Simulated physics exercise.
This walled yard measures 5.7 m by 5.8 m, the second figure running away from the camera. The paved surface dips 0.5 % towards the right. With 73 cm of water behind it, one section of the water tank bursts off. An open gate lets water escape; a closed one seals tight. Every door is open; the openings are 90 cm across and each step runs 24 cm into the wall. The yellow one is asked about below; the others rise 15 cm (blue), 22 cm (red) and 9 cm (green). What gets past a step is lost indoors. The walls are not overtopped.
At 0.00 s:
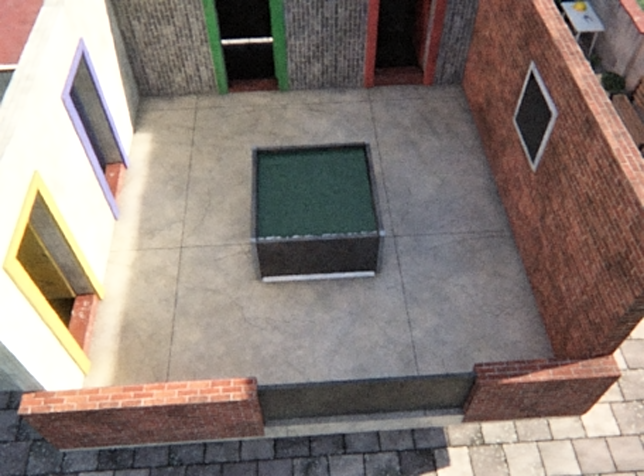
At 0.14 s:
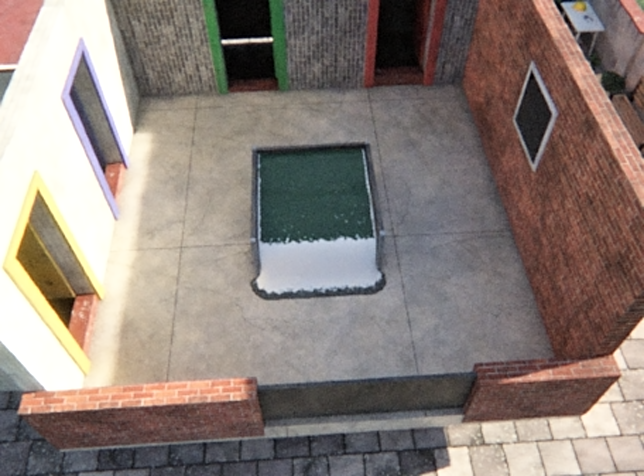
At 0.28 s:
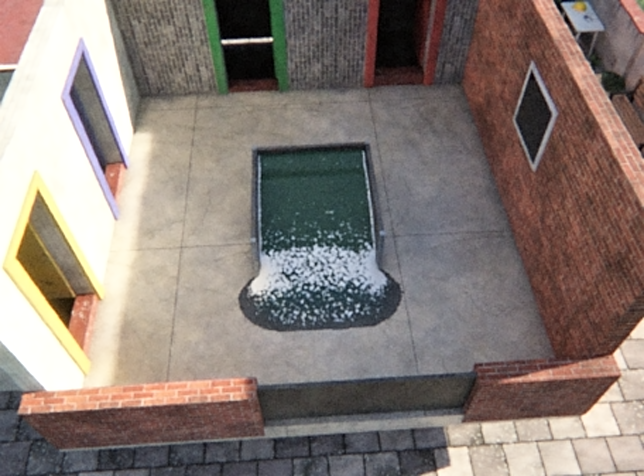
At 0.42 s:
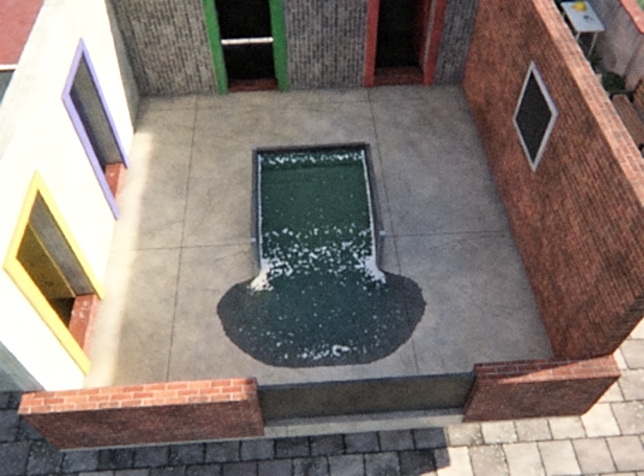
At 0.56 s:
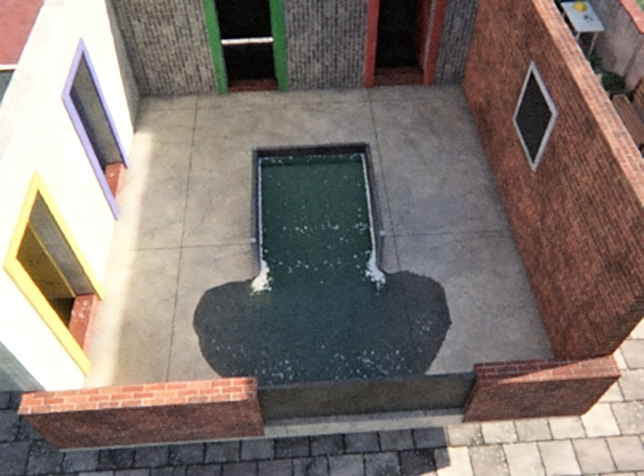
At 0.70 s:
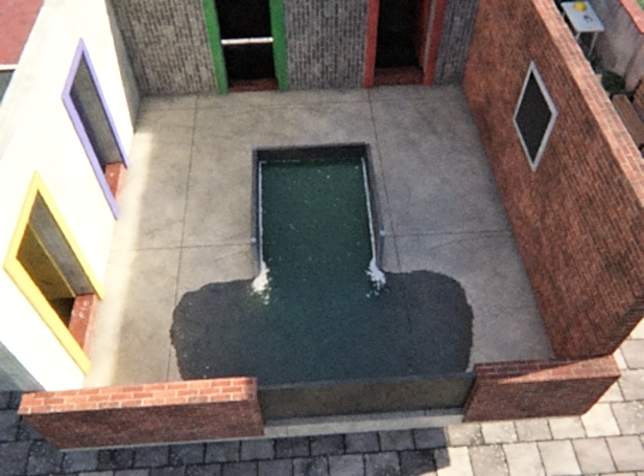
Water bursts from the near side of a square dark tank in the middle of a paved yard, seen from high above by a still camera. Yellow and purple doorways stand in the pale left wall, green and red ones in the grey back wall, and brick rises at right. White foam pours out, then a dark pool spreads forward and sideways to the low front wall as the tank's level sinks.
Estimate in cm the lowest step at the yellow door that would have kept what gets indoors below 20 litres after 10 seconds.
Close to 14.5 cm is just enough.
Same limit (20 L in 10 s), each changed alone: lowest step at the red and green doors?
About 8.5 cm at red and 7.0 cm at green.
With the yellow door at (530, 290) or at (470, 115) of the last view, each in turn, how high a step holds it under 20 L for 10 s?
About 13.0 and 6.5 cm.
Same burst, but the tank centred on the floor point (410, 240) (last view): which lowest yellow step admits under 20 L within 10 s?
Some 14.0 cm.
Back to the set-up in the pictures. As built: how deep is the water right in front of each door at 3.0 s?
In cm: Blue 3, red 0, yellow 20, green 0.
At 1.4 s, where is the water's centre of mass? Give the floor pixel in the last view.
Around (321, 299).
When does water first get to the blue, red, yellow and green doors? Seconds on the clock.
Arrival: Blue 2.8 s, red 4.0 s, yellow 1.8 s, green 4.5 s.
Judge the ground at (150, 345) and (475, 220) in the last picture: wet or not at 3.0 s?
In turn: Flooded, flooded.
After 1.4 s water covers 25 % of the floor, deepest (44 cm) near (328, 403); it has not reached the yellow door.
After 3.0 s water covers 45 % of the floor, deepest (28 cm) near (556, 389); 20 cm at the yellow door, 6 litres in over its 17 cm step.
After 10.0 s water covers 100 % of the floor, deepest (12 cm) near (485, 170); 2 cm at the yellow door, 10 litres in over its 17 cm step.
At the yellow door as built, the water arrived by 1.9 s and peaked near 21 cm at 2.6 s.
Run again over the same 10 s with other heights there, 28 litres in over 13 cm, 7 litres over 18 cm. The limit of 20 litres is kept from about 14.5 cm up.
